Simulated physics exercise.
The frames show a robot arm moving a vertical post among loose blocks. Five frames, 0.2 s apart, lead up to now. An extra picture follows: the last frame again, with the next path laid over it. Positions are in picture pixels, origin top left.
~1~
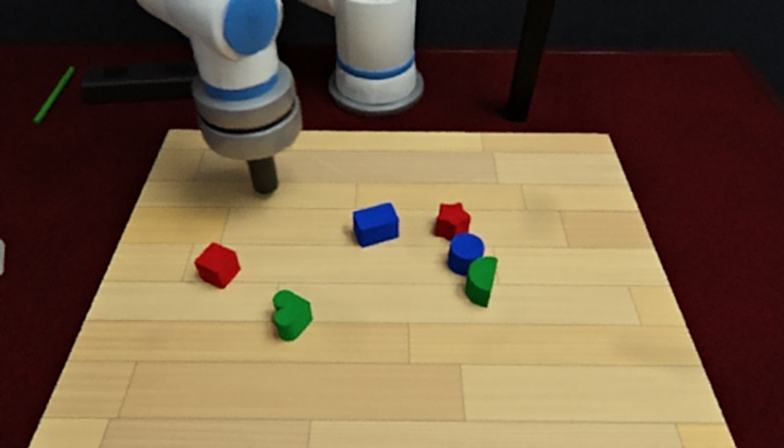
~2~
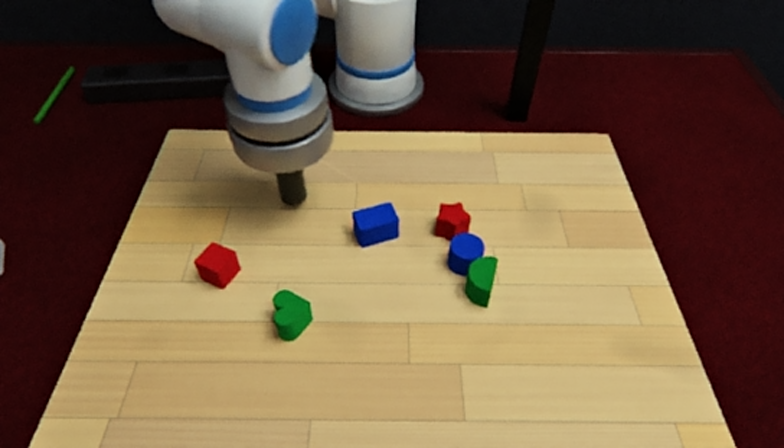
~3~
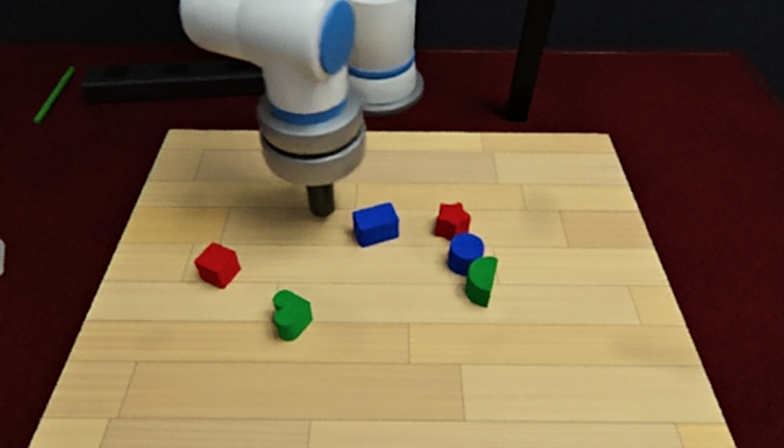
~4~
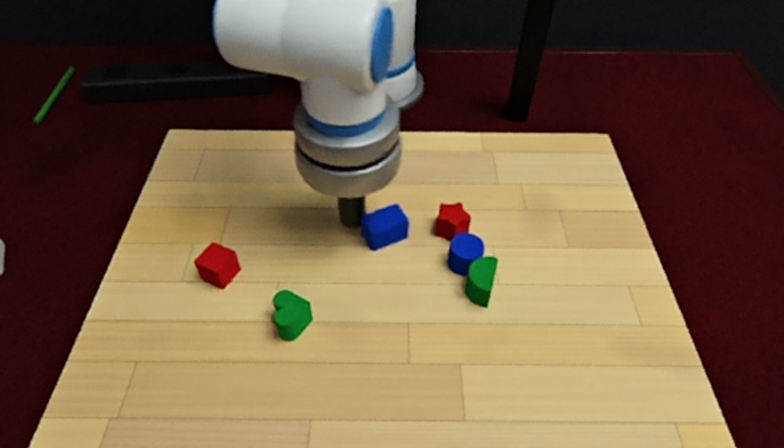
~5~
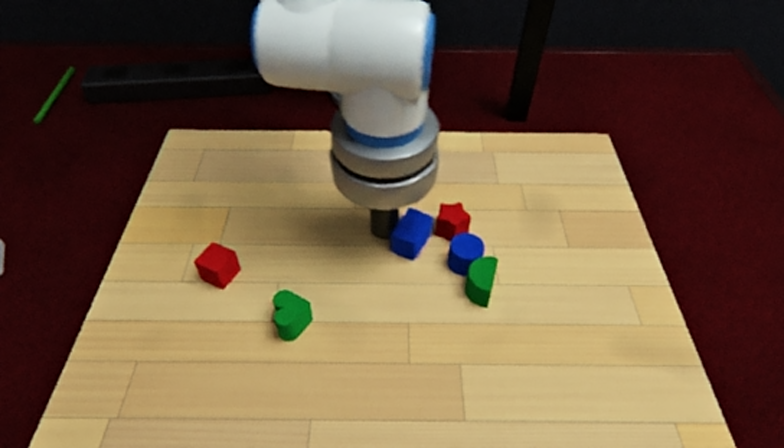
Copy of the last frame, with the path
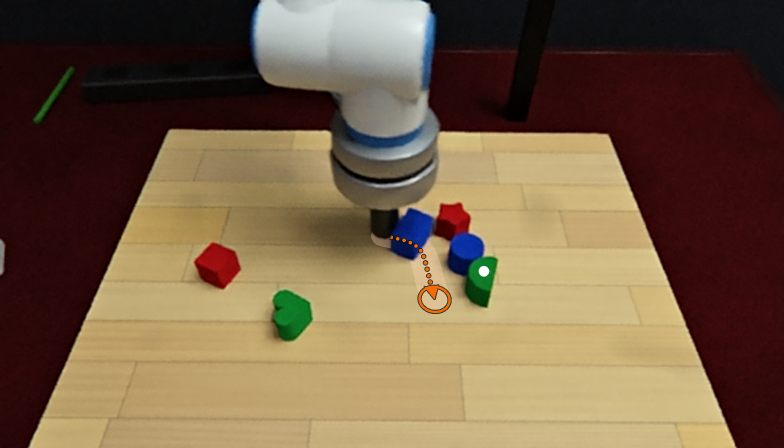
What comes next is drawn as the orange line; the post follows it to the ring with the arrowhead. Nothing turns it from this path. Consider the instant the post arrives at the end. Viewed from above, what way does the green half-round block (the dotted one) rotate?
Looking down on the board, it turns clockwise.
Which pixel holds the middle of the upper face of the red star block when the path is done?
It is going to be at (471, 213).
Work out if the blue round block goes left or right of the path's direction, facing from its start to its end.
Toward the left.
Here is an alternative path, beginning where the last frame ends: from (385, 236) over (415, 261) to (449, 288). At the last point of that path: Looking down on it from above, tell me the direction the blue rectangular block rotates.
Counterclockwise from above.
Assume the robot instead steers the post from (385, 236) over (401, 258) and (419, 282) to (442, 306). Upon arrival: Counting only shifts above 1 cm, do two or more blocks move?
In short: No.
Drawn move, from (385, 236) over (415, 245) and (427, 270) to (435, 299); the dot is on the green half-round block.
On the path given first. One third of the way, post (417, 239); blue rectangular block (446, 232), turned 20° anticlockwise; red star block (470, 213), turned 45° anticlockwise; blue round block (477, 246); green half-round block (488, 273), turned 15° clockwise.
Two thirds of the way, post (428, 264); blue rectangular block (455, 239), turned 35° anticlockwise; red star block (471, 213), turned 50° anticlockwise; blue round block (490, 247); green half-round block (490, 275), turned 25° clockwise.
At the end, post (435, 292); blue rectangular block (455, 239), turned 35° anticlockwise; red star block (471, 213), turned 50° anticlockwise; blue round block (490, 247); green half-round block (490, 275), turned 25° clockwise.
